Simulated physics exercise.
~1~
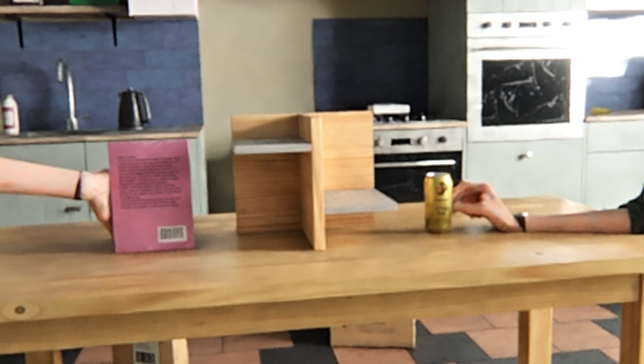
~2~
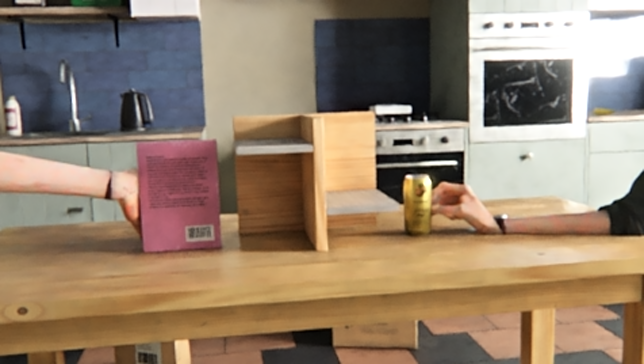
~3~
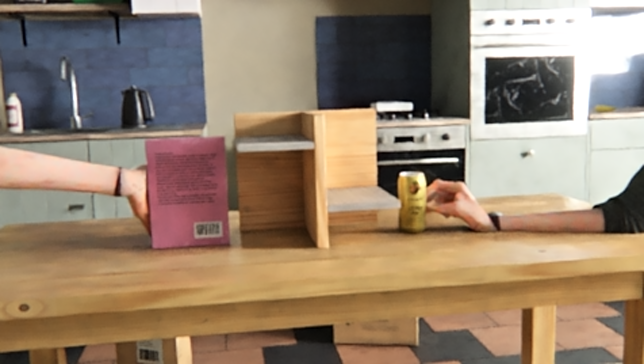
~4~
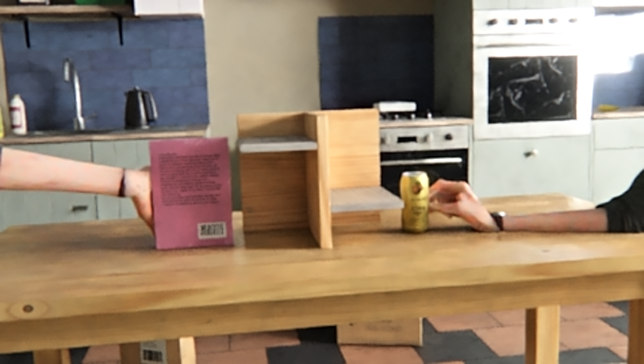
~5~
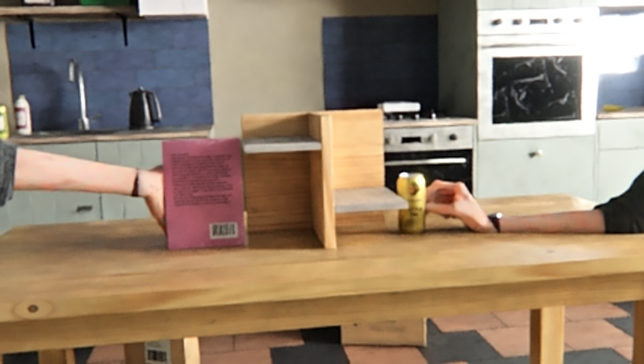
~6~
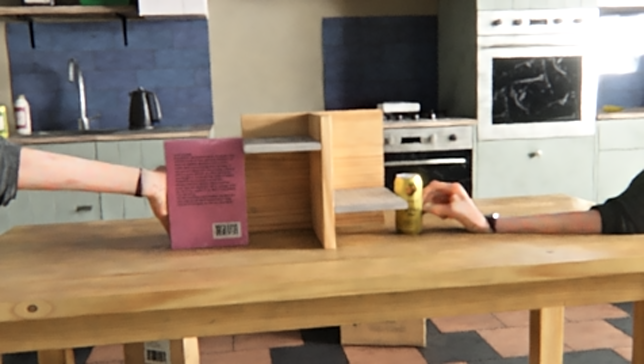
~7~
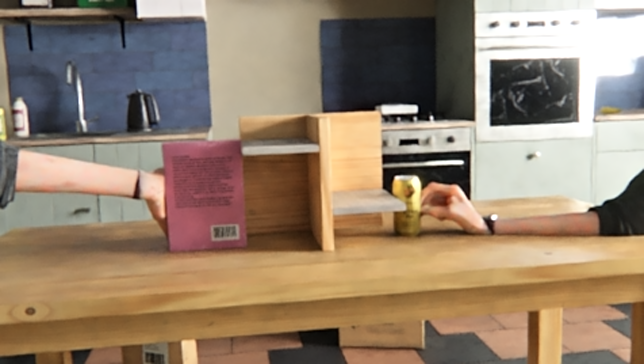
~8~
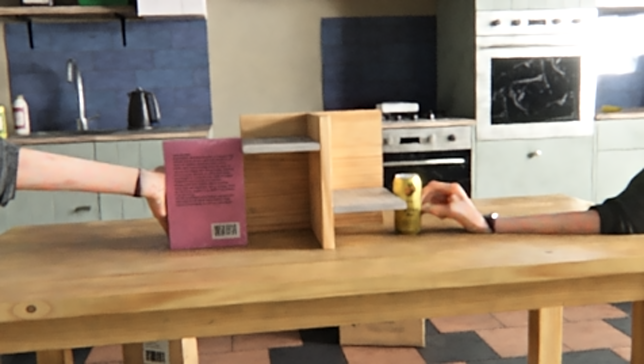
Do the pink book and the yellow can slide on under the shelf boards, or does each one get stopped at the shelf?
Each one gets stopped at the shelf. The pink book is too tall to go under the board on its side, and the yellow can is too tall for the board on the right.
